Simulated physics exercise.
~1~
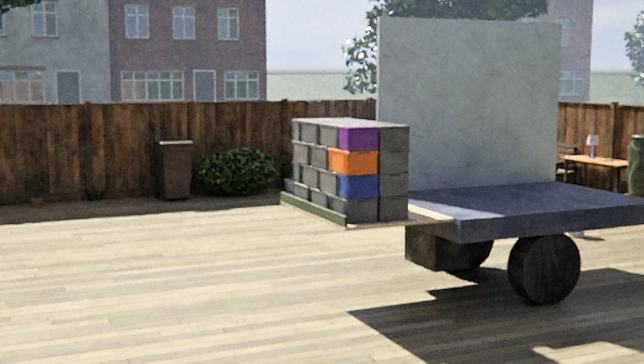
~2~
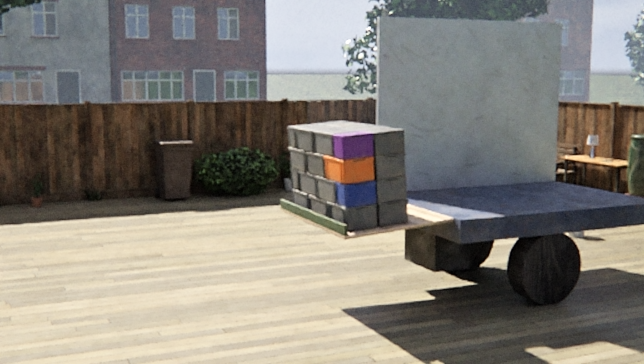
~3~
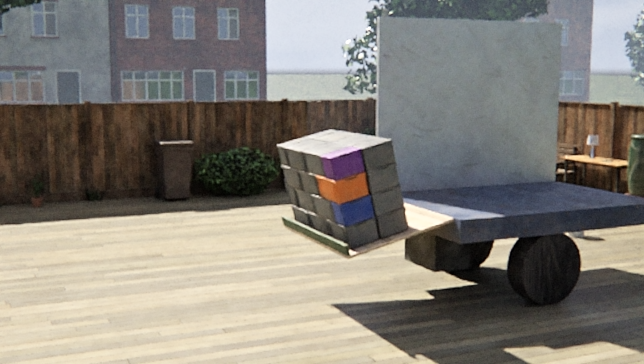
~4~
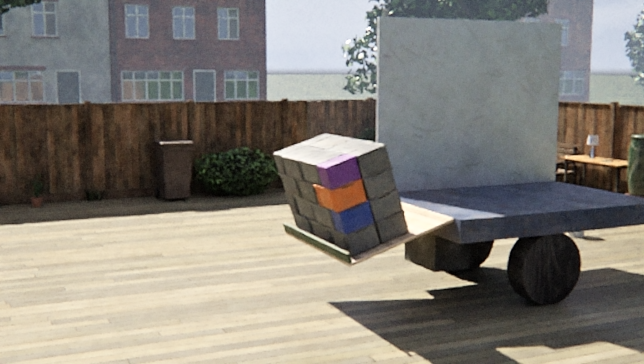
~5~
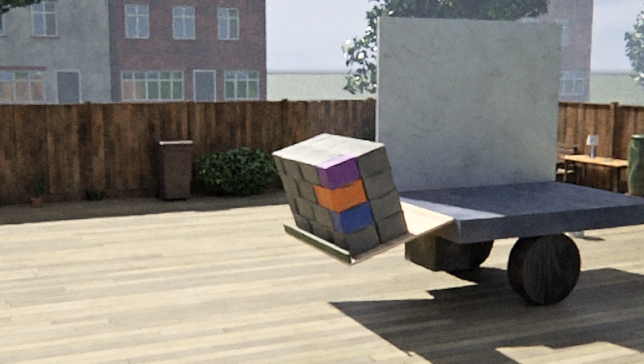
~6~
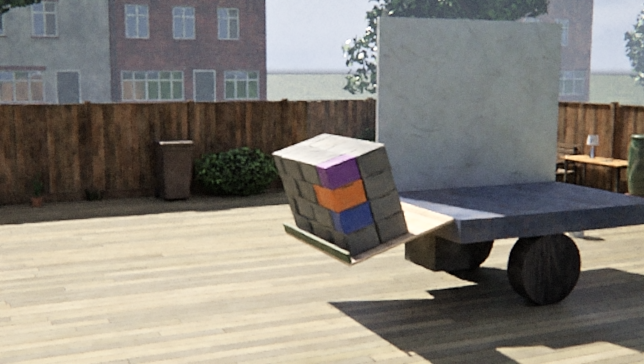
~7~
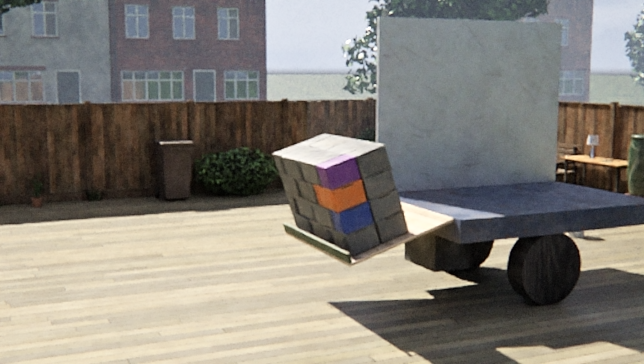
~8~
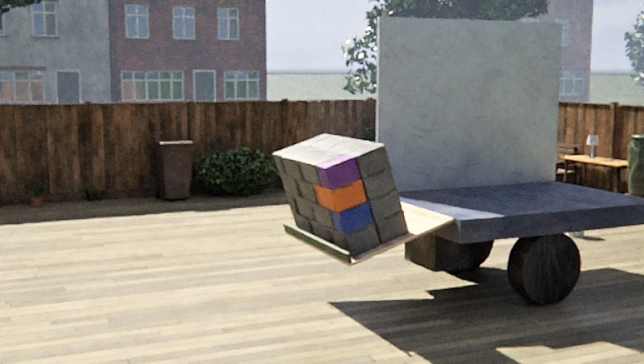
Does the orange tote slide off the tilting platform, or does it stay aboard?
The orange tote stays aboard. It leans with the rest of the stack and is still in its place on the slanted platform at the end.
